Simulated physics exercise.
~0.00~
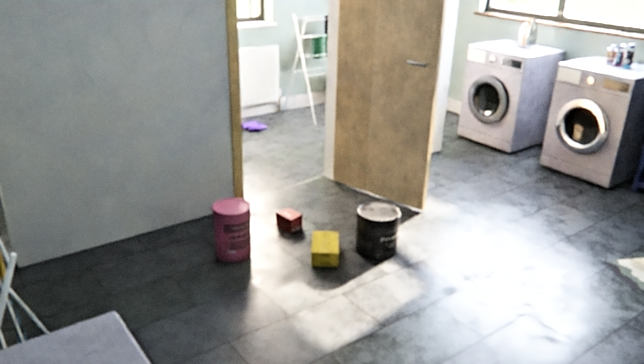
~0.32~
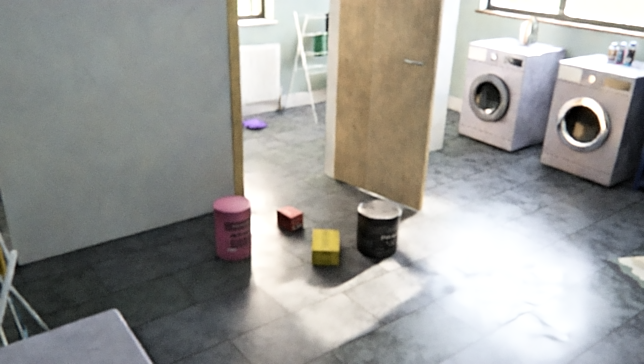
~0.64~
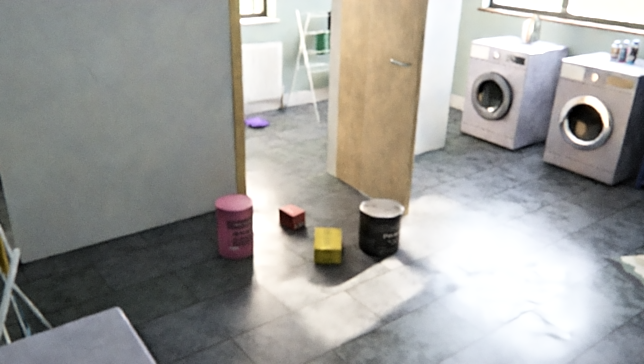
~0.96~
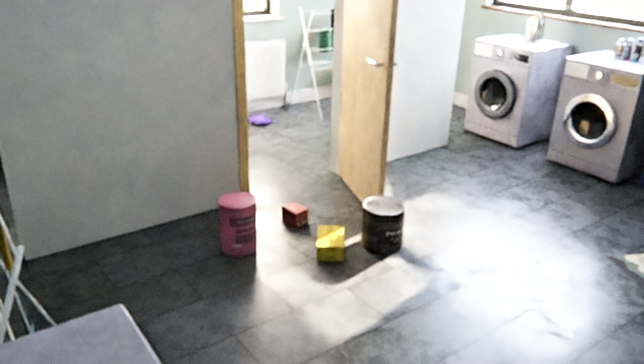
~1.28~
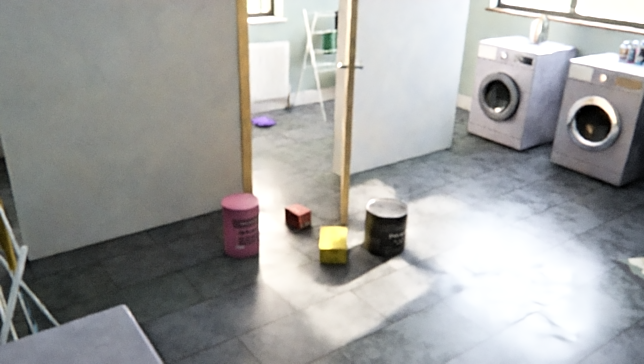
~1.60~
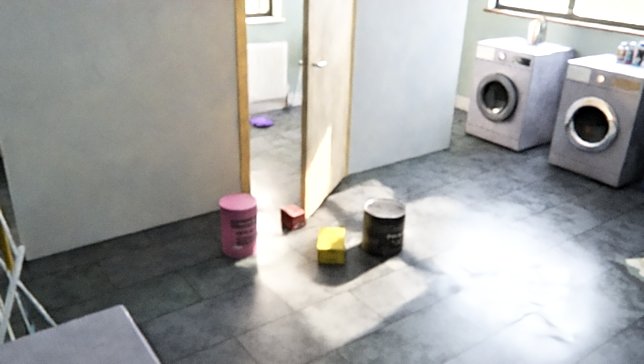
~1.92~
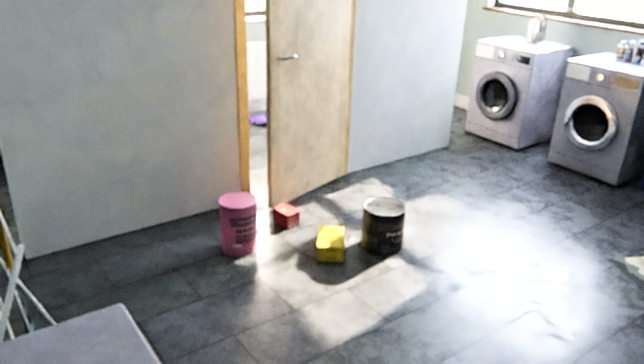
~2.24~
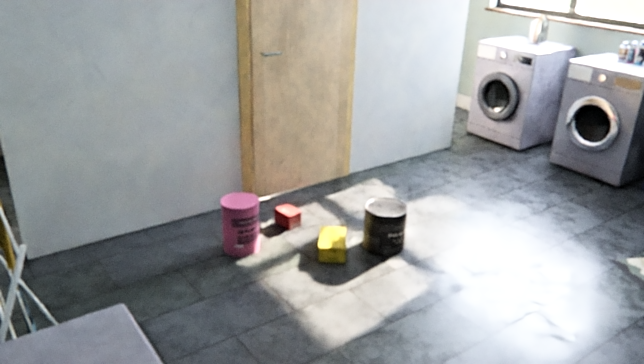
The clip shows a room with an open wooden door, two washing machines, a pink pail, a black pail, a red box and a yellow parcel on the floor. The door swings leftward, the red box shifts slightly left, and the door ends up shut.
